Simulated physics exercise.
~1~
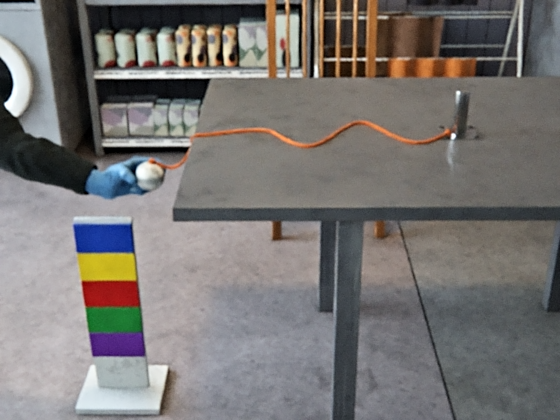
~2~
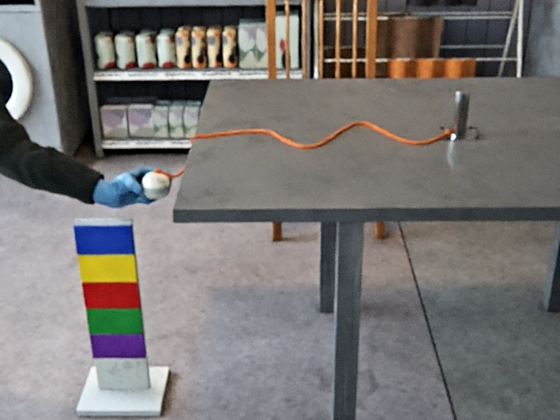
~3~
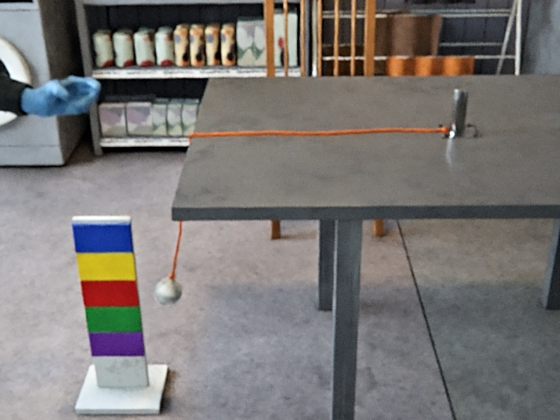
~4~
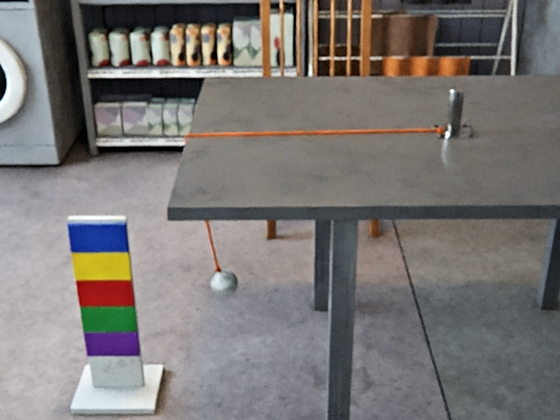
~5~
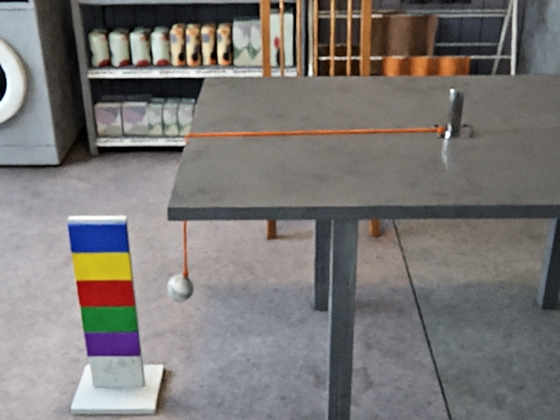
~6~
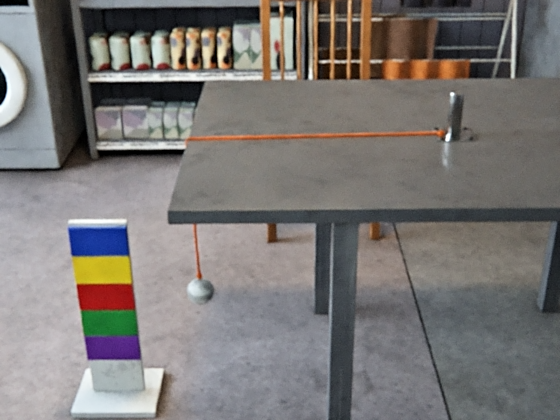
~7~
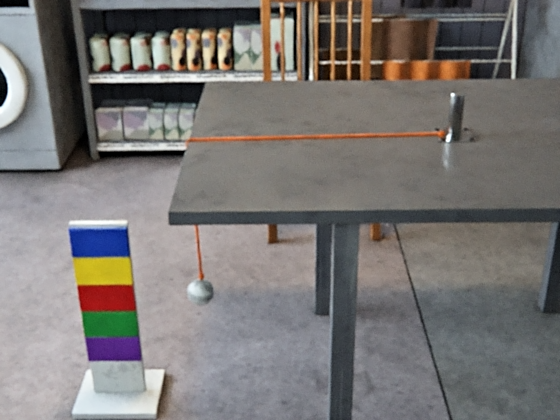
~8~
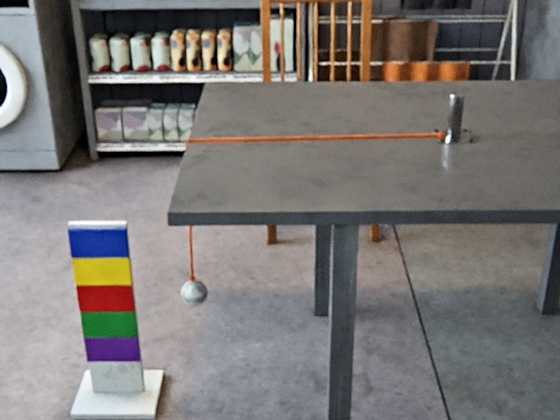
A white ball on an orange cord tied to a post on a grey table was let go by a gloved hand, dropped below the table edge, swung right and back, then hung almost still, level with the red band on the striped board.
